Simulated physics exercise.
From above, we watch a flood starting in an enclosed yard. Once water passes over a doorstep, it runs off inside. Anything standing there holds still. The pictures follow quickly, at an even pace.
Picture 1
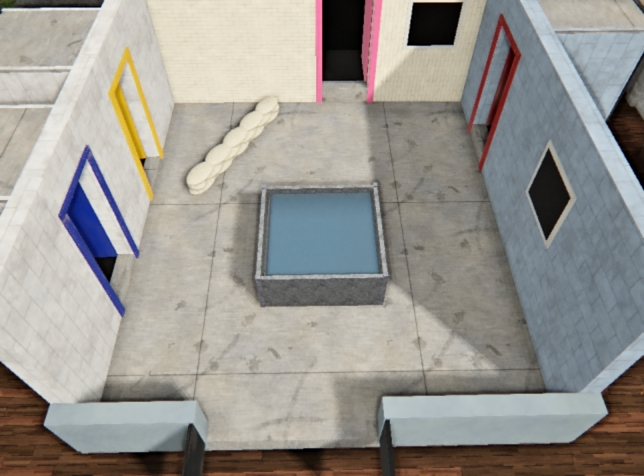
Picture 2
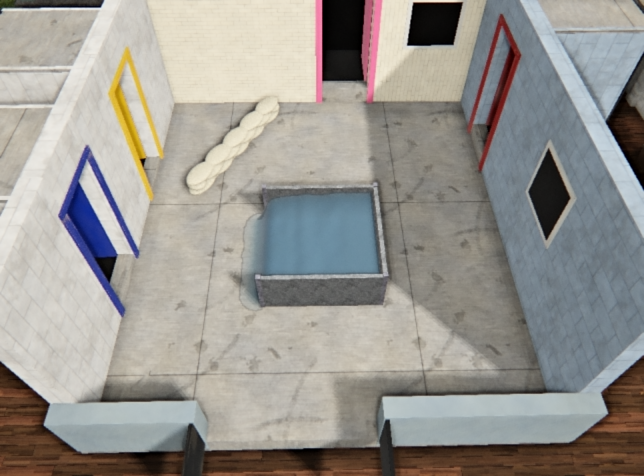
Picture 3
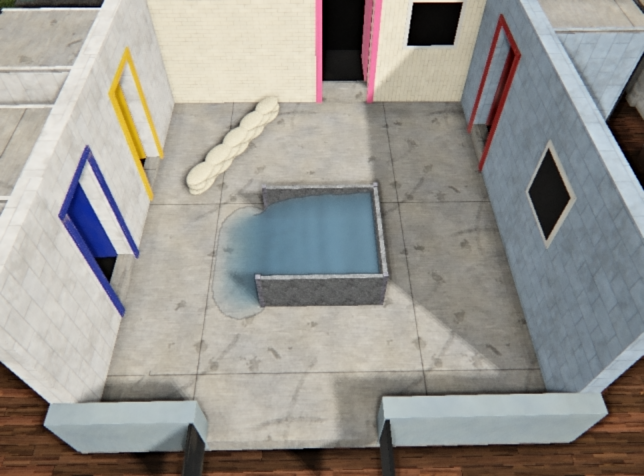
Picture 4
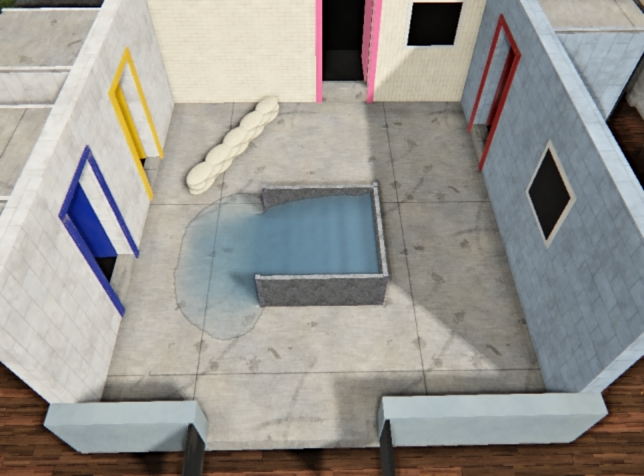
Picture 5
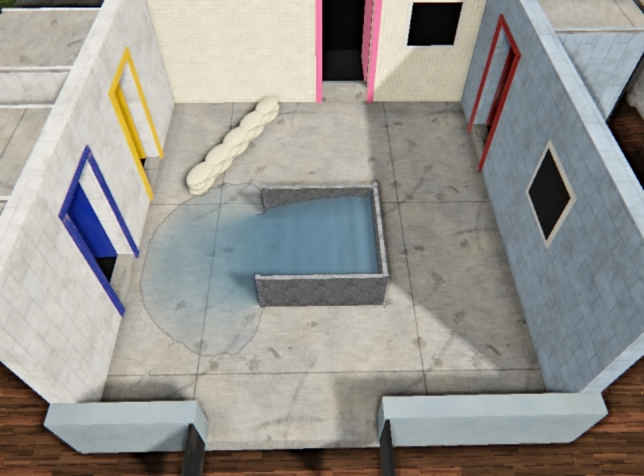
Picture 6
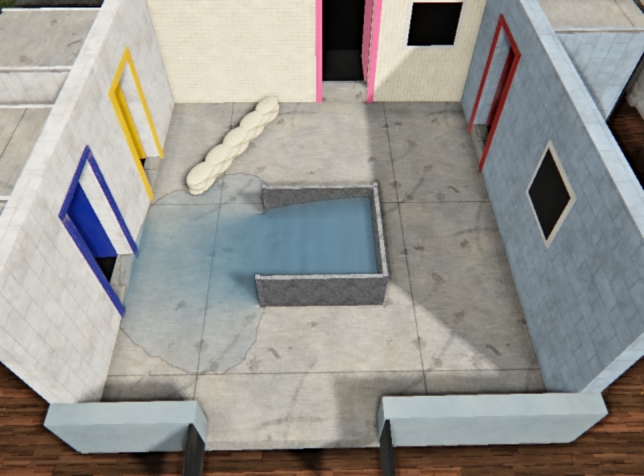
Water pours from the open left side of a stone tank and spreads across the floor toward the left wall.
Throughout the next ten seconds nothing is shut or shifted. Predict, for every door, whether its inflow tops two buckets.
In order: I expect the blue door to let through too much. I expect the pink door to let through an acceptable amount. I expect the red door to let through an acceptable amount. I expect the yellow door to let through too much.
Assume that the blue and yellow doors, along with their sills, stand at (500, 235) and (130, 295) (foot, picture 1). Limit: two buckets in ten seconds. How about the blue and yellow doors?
As it turns out, the blue door keeps within it while the yellow door runs past it.
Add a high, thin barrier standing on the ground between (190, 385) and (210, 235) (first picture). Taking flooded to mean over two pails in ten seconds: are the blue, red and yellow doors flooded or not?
Record - blue door: Below the line; red door: Below the line; yellow door: Above the line.
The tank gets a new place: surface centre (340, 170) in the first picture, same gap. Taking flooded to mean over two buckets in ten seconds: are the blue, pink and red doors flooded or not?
Lab note - blue door breaks the limit, pink door remains within bounds, red door remains within bounds.
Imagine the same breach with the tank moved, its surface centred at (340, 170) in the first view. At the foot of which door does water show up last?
Note: The red-painted one.
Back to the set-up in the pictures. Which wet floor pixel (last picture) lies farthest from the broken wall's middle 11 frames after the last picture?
The front's farthest point is close to (175, 104).
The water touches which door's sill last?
The one in red.
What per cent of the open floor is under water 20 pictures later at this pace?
Around 45 percent.
A moment on, water covers 20 % of the floor; the blue door over two buckets in, the pink door not reached, the red door not reached, the yellow door under two buckets in.
Next, water covers 30 % of the floor; the blue door far over two buckets in, the pink door not reached, the red door not reached, the yellow door under two buckets in.
Then, water covers 45 % of the floor; the blue door far over two buckets in, the pink door not reached, the red door not reached, the yellow door over two buckets in.
Later, water covers 75 % of the floor; the blue door far over two buckets in, the pink door wet at the sill, nothing in, the red door not reached, the yellow door over two buckets in.
In the end, water covers 85 % of the floor; the blue door far over two buckets in, the pink door wet at the sill, nothing in, the red door wet at the sill, nothing in, the yellow door over two buckets in.
